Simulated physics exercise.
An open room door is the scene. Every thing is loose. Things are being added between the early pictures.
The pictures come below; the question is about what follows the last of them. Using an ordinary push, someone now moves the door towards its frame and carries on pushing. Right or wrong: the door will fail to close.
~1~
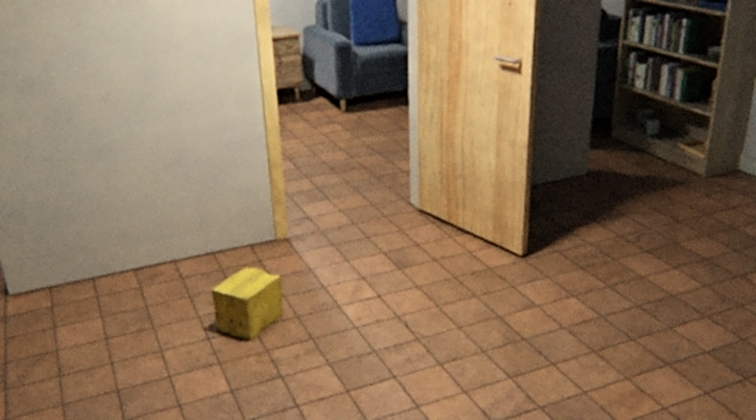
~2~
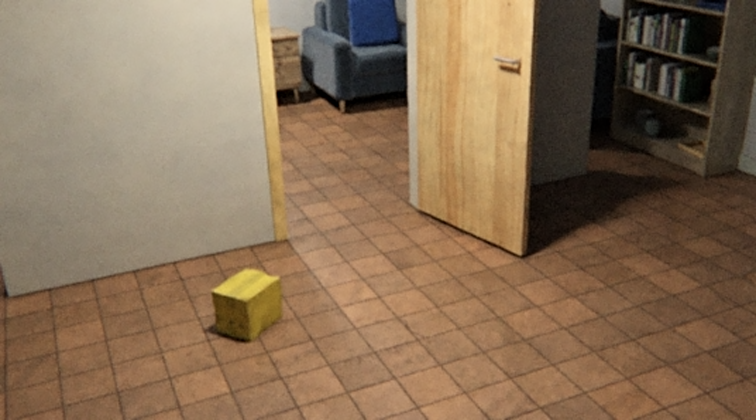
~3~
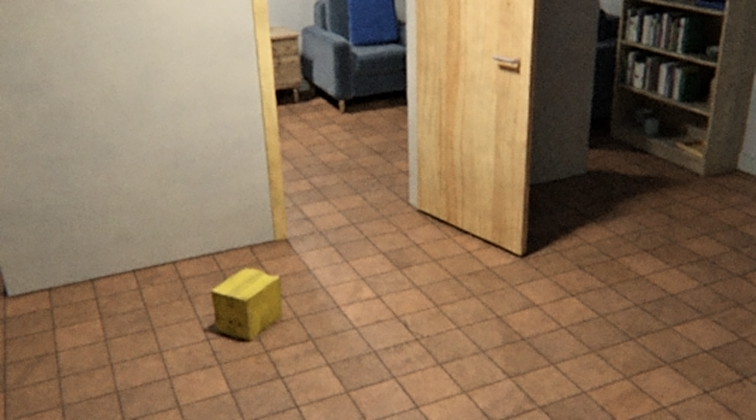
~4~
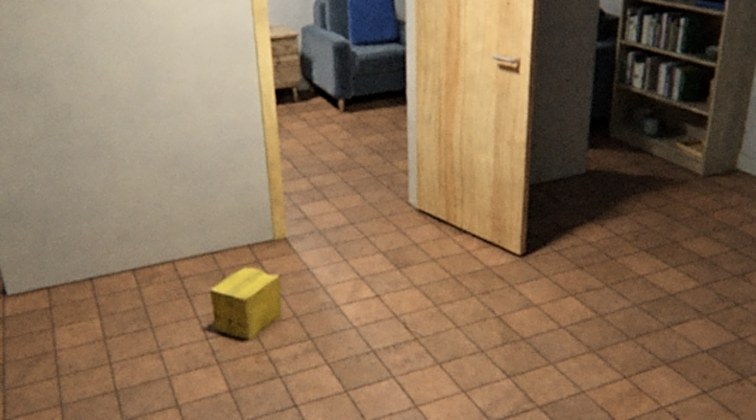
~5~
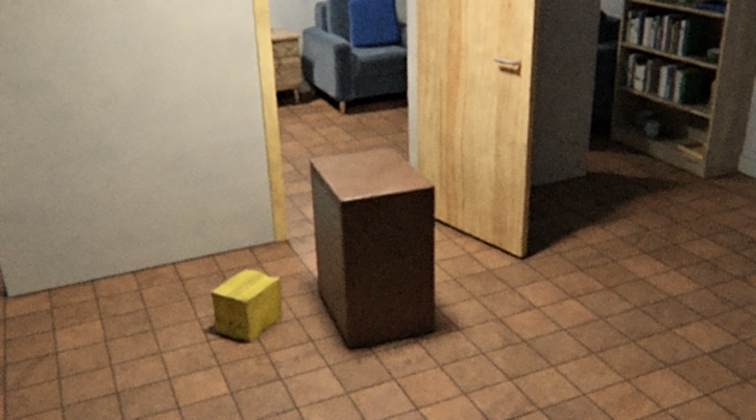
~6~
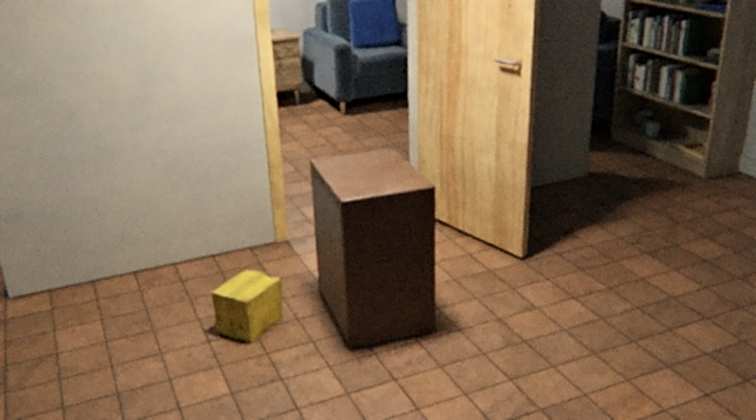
Wrong, it closes.
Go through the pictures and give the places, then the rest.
In the first picture, door wide open and still; yellow box (249, 302).
In the second picture, door wide open and still; yellow box (249, 304).
In the third picture, door wide open and still; yellow box (248, 303).
In the fourth picture, door wide open and still; yellow box (247, 302).
In the fifth picture, door wide open and still; yellow box (248, 304).
In the sixth picture, door wide open and still; brown appliance (372, 245); yellow box (249, 305).
Then, 0.90 s on from there, door 67° open.
Then, 1.30 s on from there, door 35° open.
In the end, door 0° open; both unmoved. At the end, from the last picture's camera, brown appliance near (372, 245).
